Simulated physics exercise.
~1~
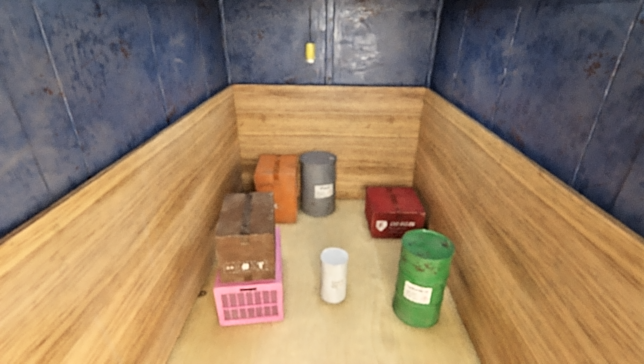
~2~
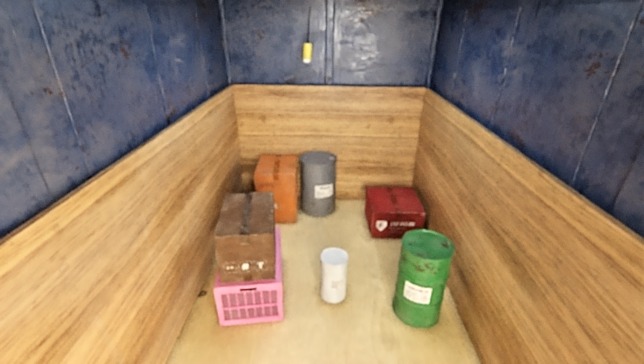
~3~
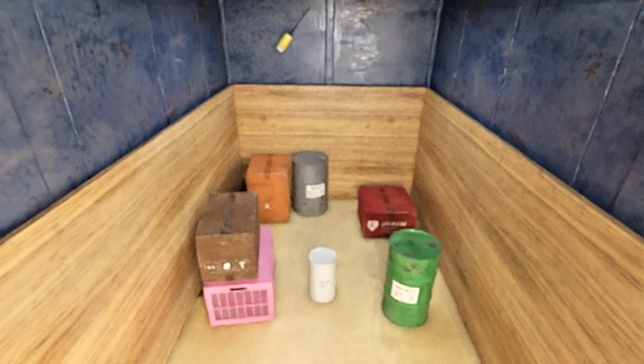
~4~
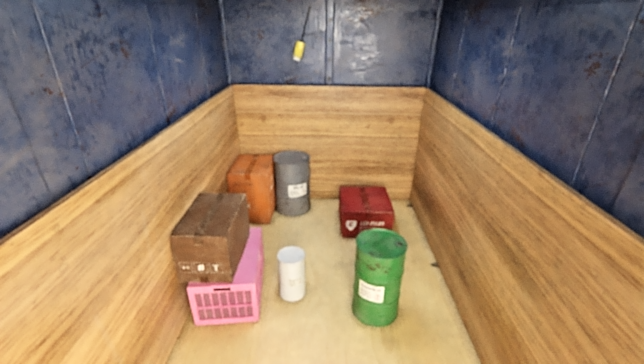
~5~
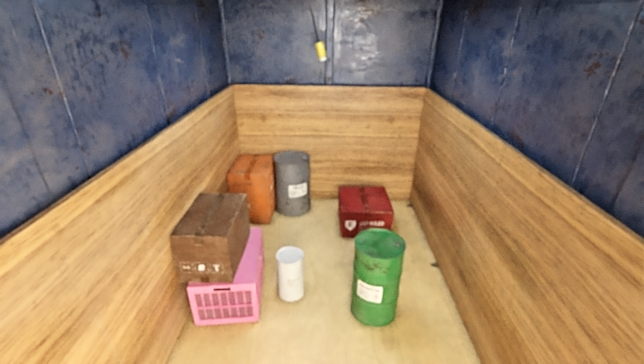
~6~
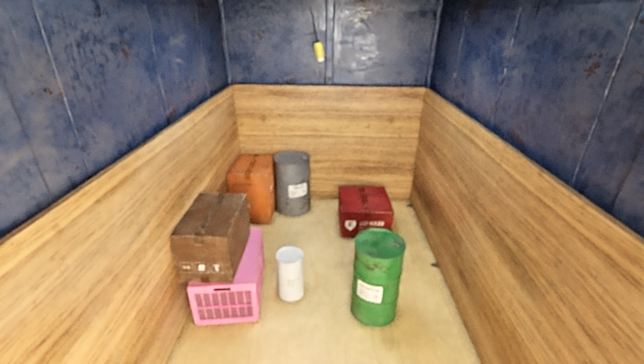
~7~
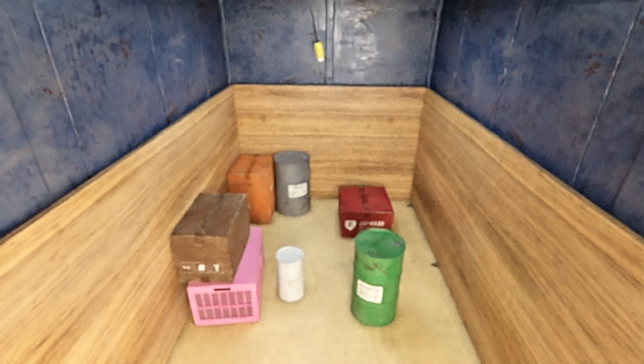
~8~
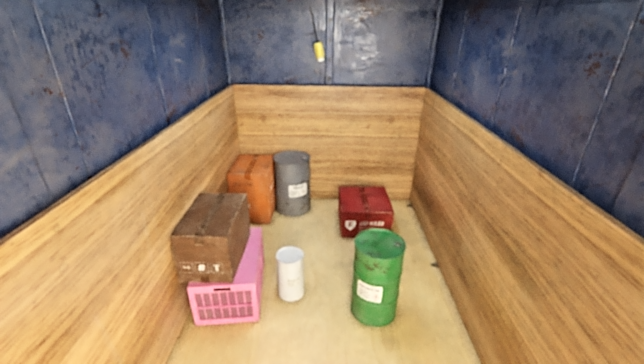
Seven boxes and drums stand on the pale floor of a moving van's load bay, seen from slightly above and looking forwards between wood-panelled lower walls with blue above. A brown box rests on a pink chest at left, with an orange box and grey drum behind, a white canister in the middle, and a red box and green drum at right. At first only the yellow object hanging on the far wall sways. Then the load shifts left in two short slides, the pink chest barely moving beneath the brown box. Everything settles upright and stays still, the hanging object nearly steady.
